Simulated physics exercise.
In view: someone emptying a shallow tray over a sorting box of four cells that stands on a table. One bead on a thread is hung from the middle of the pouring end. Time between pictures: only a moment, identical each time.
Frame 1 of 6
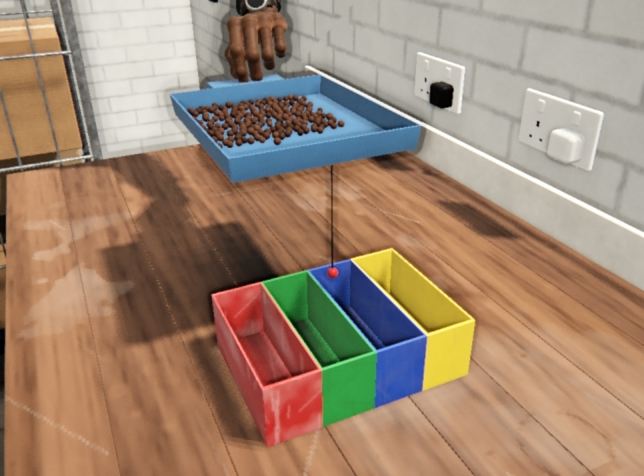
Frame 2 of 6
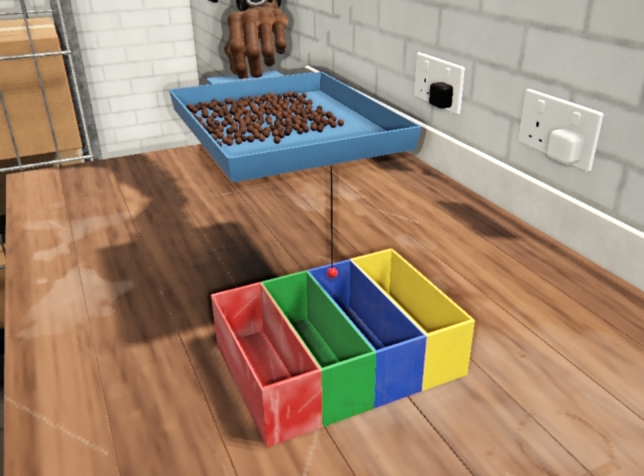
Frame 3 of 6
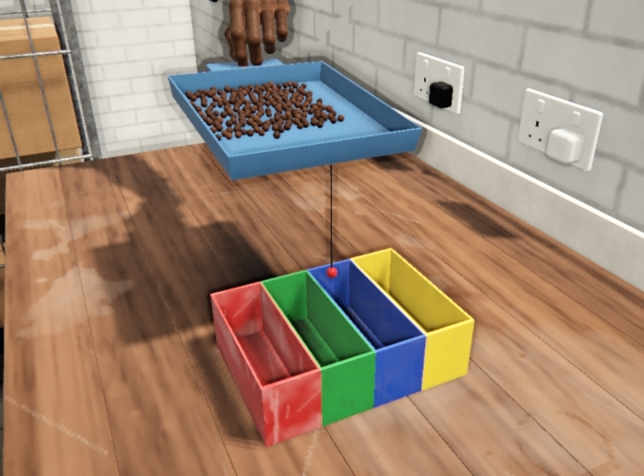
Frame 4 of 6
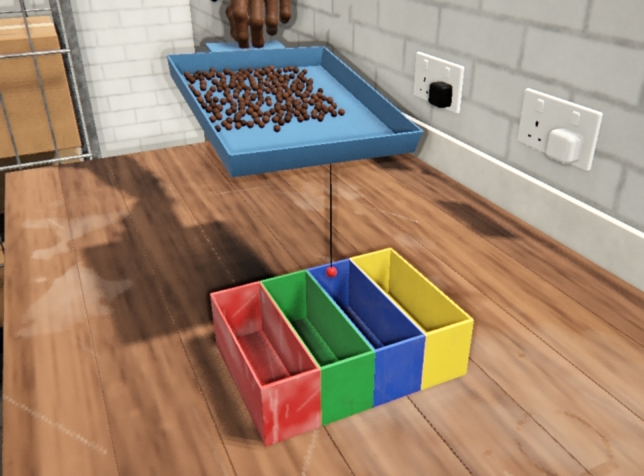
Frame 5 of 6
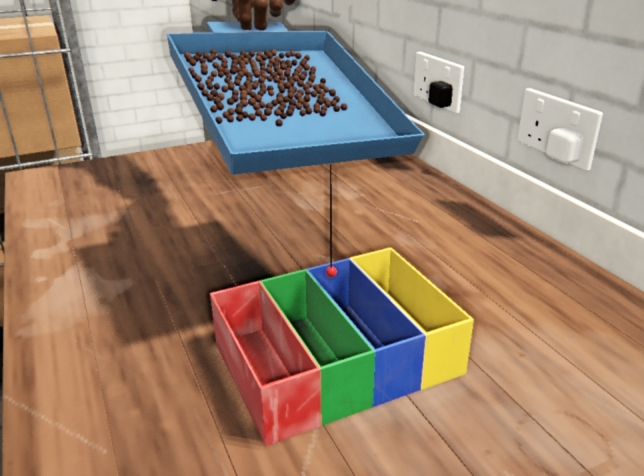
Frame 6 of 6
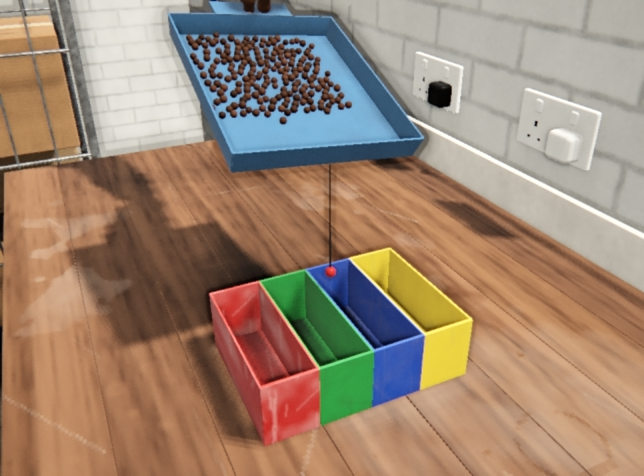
A dark hand raised the back of a blue tray of small brown berries above a box with red, green, blue and yellow cells, tilting it steadily steeper, and the berries began shifting.
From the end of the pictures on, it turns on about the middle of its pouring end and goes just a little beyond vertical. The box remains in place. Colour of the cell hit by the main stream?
Yellow.
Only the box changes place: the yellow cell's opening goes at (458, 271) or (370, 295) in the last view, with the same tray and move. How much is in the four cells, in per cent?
Roughly 100% on the first try and 40% on the second.
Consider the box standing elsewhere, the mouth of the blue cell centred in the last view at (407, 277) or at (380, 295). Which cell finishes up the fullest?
One: Blue. Two: The yellow one.
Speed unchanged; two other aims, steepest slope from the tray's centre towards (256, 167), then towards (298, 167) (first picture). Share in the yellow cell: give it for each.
First some 0, then 0 per cent.
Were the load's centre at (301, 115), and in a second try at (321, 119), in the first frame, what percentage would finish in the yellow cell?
In order, about 60 and 60 in a hundred.
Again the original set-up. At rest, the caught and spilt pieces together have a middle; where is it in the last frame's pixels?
I'd place the middle at about (409, 343).
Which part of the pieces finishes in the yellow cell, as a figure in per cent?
I'd put that share near 50 per cent.
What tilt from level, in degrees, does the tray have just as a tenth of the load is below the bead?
At roughly 75°.
Just after the last frame, tray tipped steeply; the larger part on the tray; about a tenth falling or outside the box.
A moment on, tray tipped past a quarter turn; roughly two thirds on the tray; about a tenth in the yellow cell; about a tenth in the blue cell; just a few in the green cell; about a tenth falling or outside the box.
Further on, tray tipped past a quarter turn; roughly half in the yellow cell; roughly a quarter in the blue cell; about a tenth in the green cell; roughly a quarter falling or outside the box.
When it is over, tray tipped past a quarter turn; roughly half in the yellow cell; roughly a quarter in the blue cell; about a tenth in the green cell; not one in the red cell; roughly a quarter outside the box.
